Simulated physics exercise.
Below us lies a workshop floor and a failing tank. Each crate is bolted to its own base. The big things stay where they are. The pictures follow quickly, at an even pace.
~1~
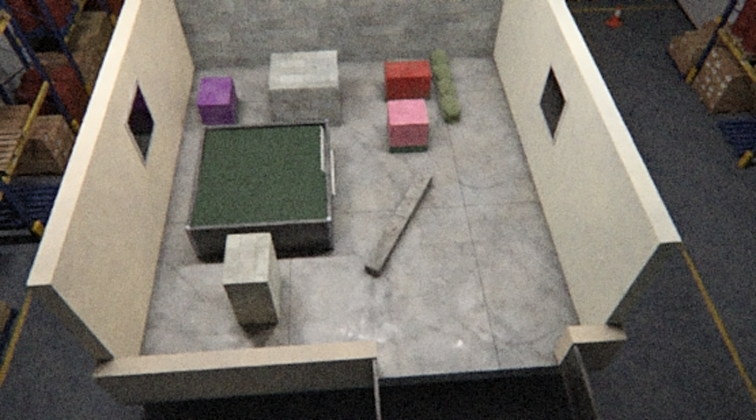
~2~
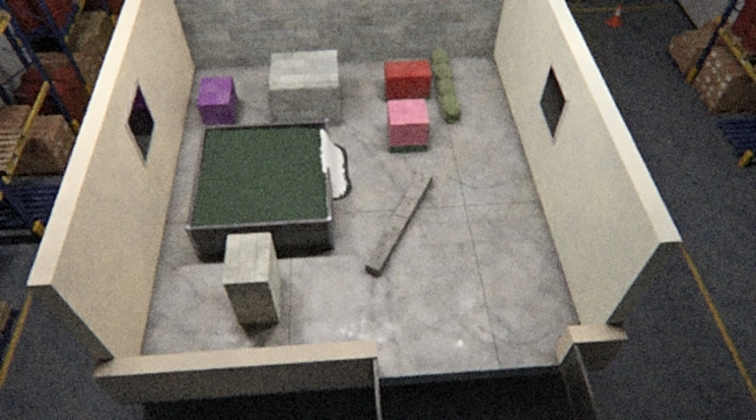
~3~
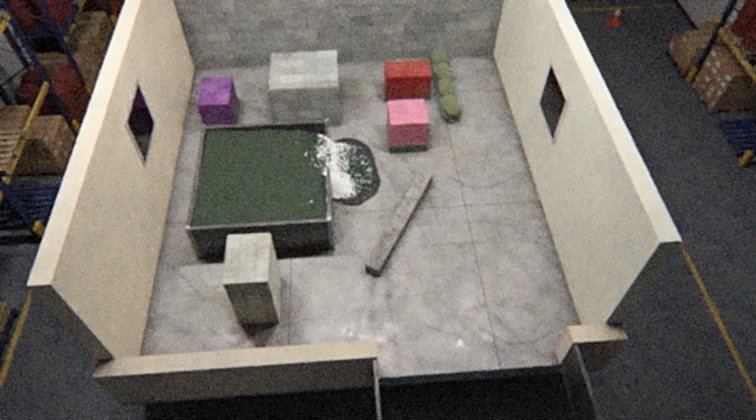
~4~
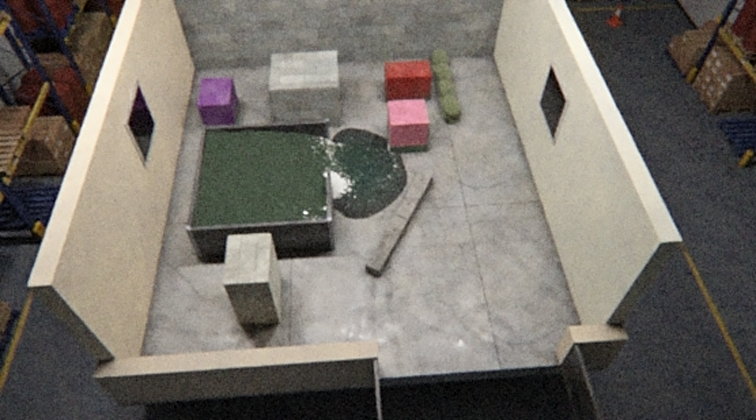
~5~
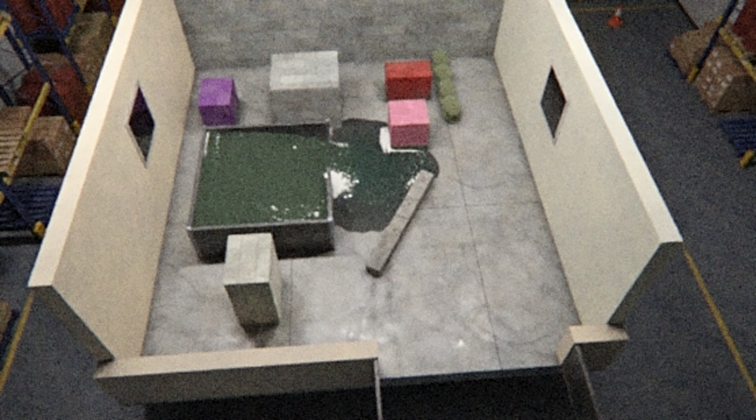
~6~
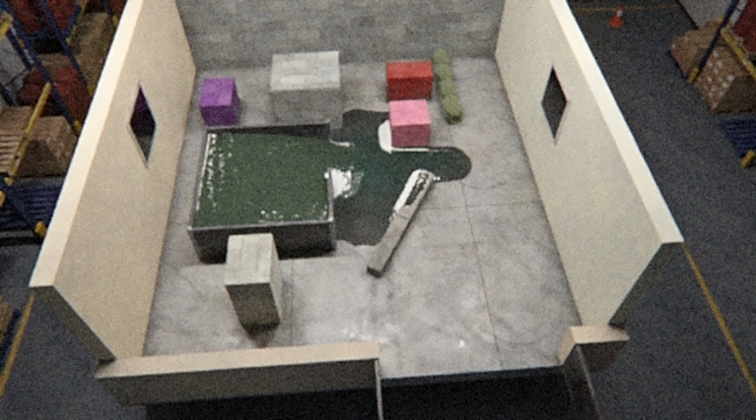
In the video, a tank of dark green water sits in a walled workshop, then its right side opens and water pours out, spreading rightward across the grey floor around a pink block and the end of a beam.
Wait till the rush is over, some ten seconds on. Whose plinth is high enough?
One by one: The pink crate is soaked; the red crate is soaked; the purple crate keeps dry.
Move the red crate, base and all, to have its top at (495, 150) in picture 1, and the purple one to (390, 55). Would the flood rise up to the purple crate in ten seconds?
One by one: Purple crate is soaked.
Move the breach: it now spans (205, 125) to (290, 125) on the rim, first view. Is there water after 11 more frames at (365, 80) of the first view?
At that place: Wet.
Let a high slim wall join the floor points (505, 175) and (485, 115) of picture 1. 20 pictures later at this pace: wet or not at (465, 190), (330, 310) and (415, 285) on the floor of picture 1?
As listed: Wet, wet, not flooded.
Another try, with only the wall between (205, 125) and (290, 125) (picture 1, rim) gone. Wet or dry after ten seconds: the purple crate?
One by one: The purple crate is topped.
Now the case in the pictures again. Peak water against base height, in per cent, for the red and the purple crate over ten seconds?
Near 230 and 70 in a hundred.
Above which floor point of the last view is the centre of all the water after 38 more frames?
Close to (371, 163).
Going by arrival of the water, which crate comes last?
I say the purple-painted one.
A moment on, water covers 20 % of the floor; the pink crate water round its plinth, the red crate water round its plinth, the purple crate not reached.
Next, water covers 40 % of the floor; the pink crate water round its plinth, the red crate water round its plinth, the purple crate not reached.
Then, water covers 60 % of the floor; the pink crate water round its plinth, the red crate water round its plinth, the purple crate water round its plinth.
Later, water covers 85 % of the floor; the pink crate water round its plinth, the red crate water round its plinth, the purple crate water round its plinth.
In the end, water covers 95 % of the floor; the pink crate was topped, the red crate was topped, the purple crate stayed above the water.
